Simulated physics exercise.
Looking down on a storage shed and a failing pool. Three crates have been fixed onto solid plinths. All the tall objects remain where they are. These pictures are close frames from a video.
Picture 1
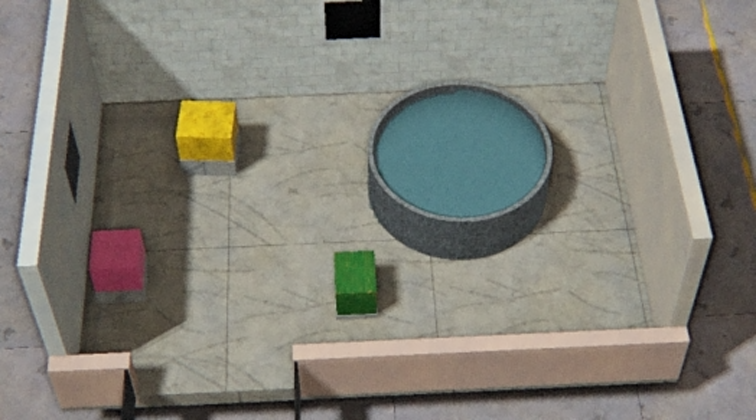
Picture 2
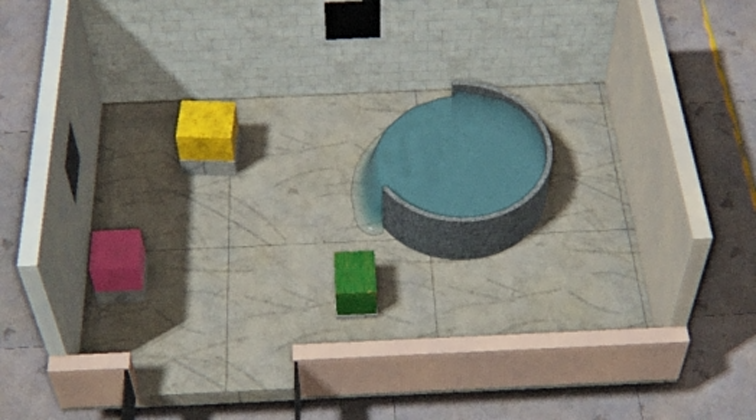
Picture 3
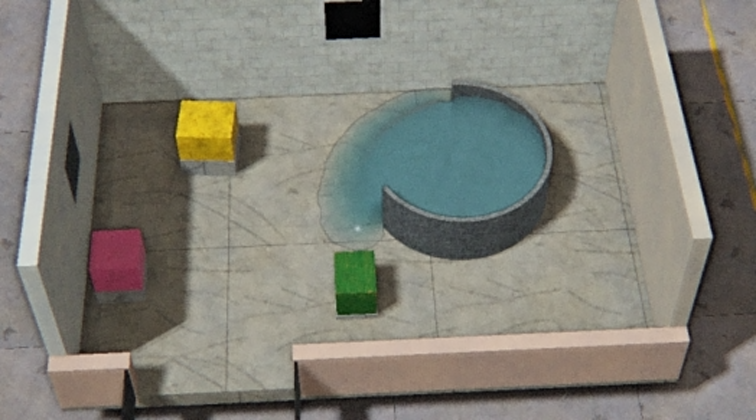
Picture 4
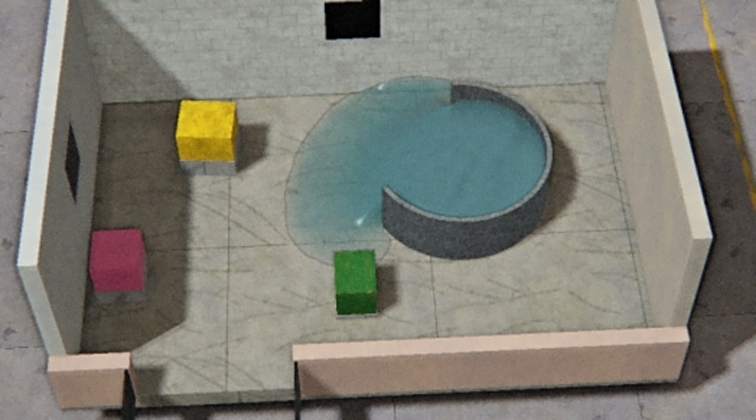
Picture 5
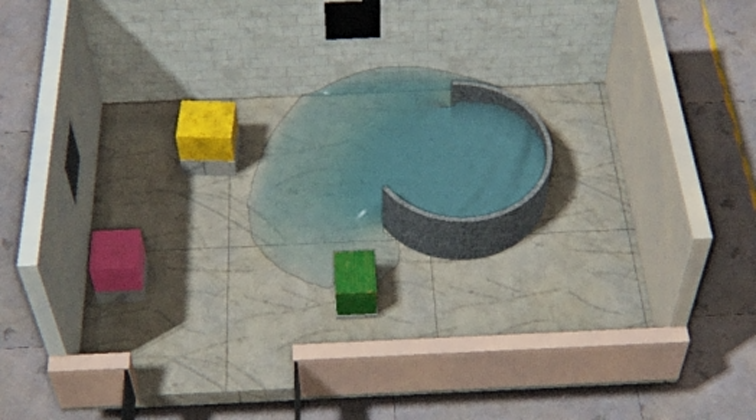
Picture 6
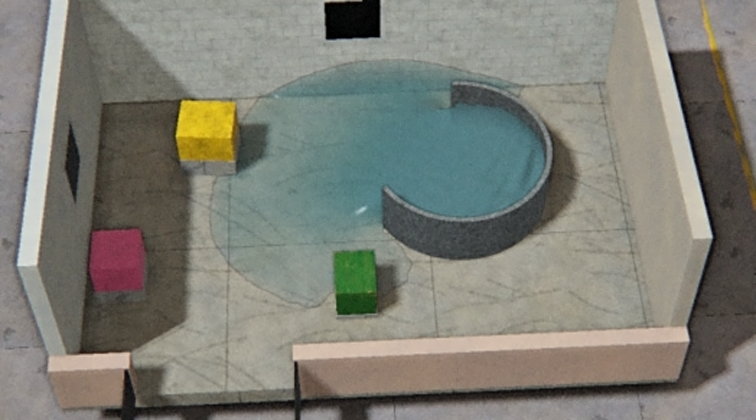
A round grey pool of blue water stands right of centre in a walled, roofless shed, seen from high above by a still camera. A yellow block on a pale base sits at upper left, a pink block at lower left and a green block near the front. The pool's left wall opens, and water spreads leftward across the floor in a widening sheet, reaching around the green block.
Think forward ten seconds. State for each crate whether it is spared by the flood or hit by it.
The green crate is hit; the yellow crate is hit; the pink crate is hit.
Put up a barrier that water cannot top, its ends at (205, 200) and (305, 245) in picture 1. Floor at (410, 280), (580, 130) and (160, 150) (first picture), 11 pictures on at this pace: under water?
As listed: Clear, wet, awash.
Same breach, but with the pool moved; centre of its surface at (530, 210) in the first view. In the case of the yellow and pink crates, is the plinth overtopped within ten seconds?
Briefly, yellow crate gets flooded, while pink crate gets flooded.
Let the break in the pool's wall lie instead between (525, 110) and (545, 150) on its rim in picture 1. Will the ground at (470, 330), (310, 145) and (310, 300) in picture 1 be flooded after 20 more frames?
Taken in turn, that's reached, reached, and finally not reached.
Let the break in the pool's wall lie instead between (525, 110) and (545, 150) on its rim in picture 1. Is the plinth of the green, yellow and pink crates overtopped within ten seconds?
Result - green one is hit by the flood; yellow one is missed; pink one is missed.
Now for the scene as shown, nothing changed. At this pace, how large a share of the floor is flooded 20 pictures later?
Around 65 percent.
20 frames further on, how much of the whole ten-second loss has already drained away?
I'd estimate close to 5 per cent.
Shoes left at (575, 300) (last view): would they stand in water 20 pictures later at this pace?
Answer: No flooding.
A moment on, water covers 55 % of the floor; the green crate water round its plinth, the yellow crate water round its plinth, the pink crate water round its plinth.
Next, water covers 60 % of the floor; the green crate water round its plinth, the yellow crate water round its plinth, the pink crate water round its plinth.
Then, water covers 65 % of the floor; the green crate water round its plinth, the yellow crate water round its plinth, the pink crate water round its plinth.
Later, water covers 100 % of the floor; the green crate water round its plinth, the yellow crate water round its plinth, the pink crate water round its plinth.
In the end, water covers 100 % of the floor; the green crate was topped, the yellow crate was topped, the pink crate was topped.
